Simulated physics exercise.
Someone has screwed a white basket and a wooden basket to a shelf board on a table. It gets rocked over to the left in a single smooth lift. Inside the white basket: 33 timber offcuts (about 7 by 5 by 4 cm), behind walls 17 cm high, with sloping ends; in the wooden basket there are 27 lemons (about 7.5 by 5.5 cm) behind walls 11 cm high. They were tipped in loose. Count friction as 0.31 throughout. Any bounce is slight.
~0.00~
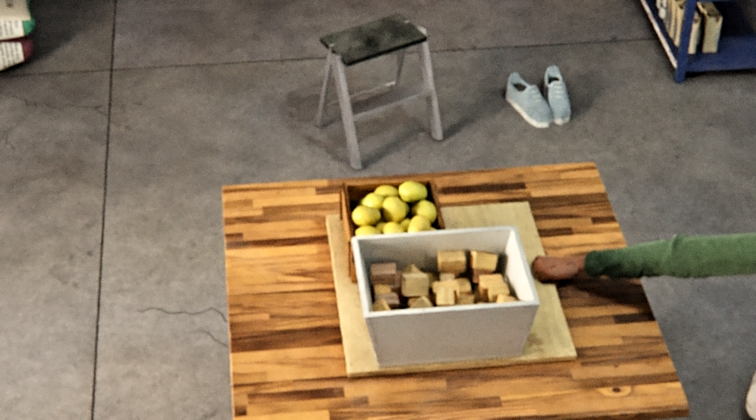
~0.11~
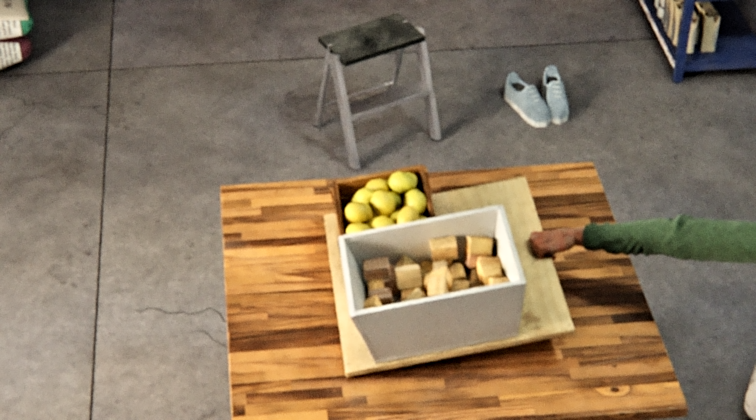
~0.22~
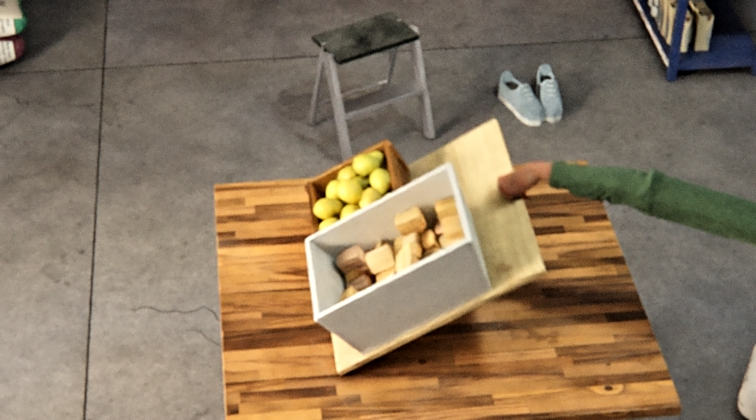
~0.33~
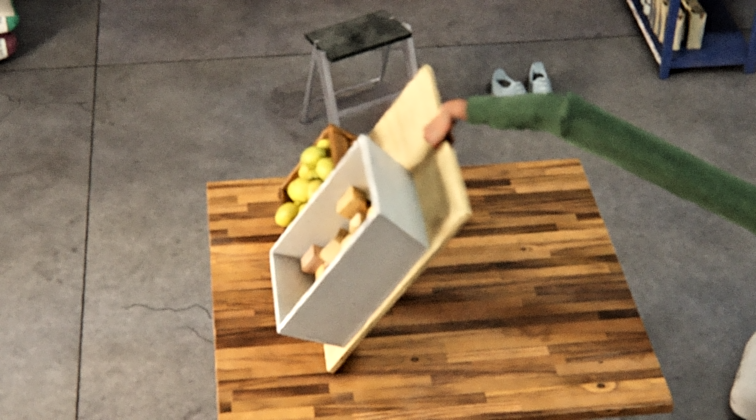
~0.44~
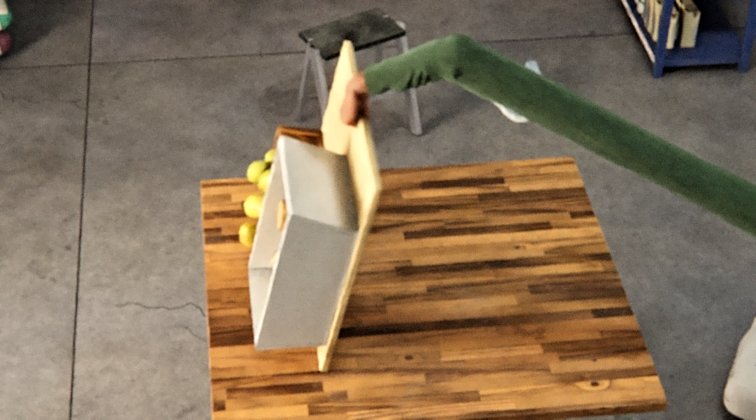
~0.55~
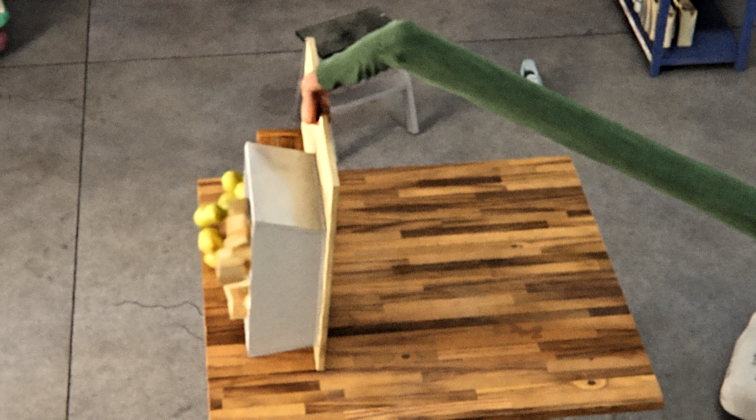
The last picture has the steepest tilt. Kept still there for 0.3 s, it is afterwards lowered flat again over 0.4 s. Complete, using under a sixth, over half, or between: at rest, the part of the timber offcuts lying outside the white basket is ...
It is over half.
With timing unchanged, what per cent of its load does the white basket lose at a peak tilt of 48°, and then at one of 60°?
0 %, then 20 %.
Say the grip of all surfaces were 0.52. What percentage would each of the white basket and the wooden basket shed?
White basket 80, wooden basket 70 per cent.
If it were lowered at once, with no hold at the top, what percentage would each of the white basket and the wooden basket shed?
White basket: 80%, wooden basket: 80%.
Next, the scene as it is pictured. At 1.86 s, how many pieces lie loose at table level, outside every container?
Roughly 6.
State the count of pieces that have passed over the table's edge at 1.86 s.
Estimated tally of pieces: Close to 45.
After 0.76 s, tilt 86°; white basket 9 in, 24 out and wooden basket 6 in, 21 out.
After 1.02 s, tilt 53°; white basket 6 in, 27 out and wooden basket 4 in, 23 out.
After 1.39 s, tilt 0°; white basket 6 in, 27 out and wooden basket 4 in, 23 out.
Final count (at 1.86 s), white basket 6 in, 27 out and wooden basket 4 in, 23 out. Asked share, 27 of 33, 82 per cent.
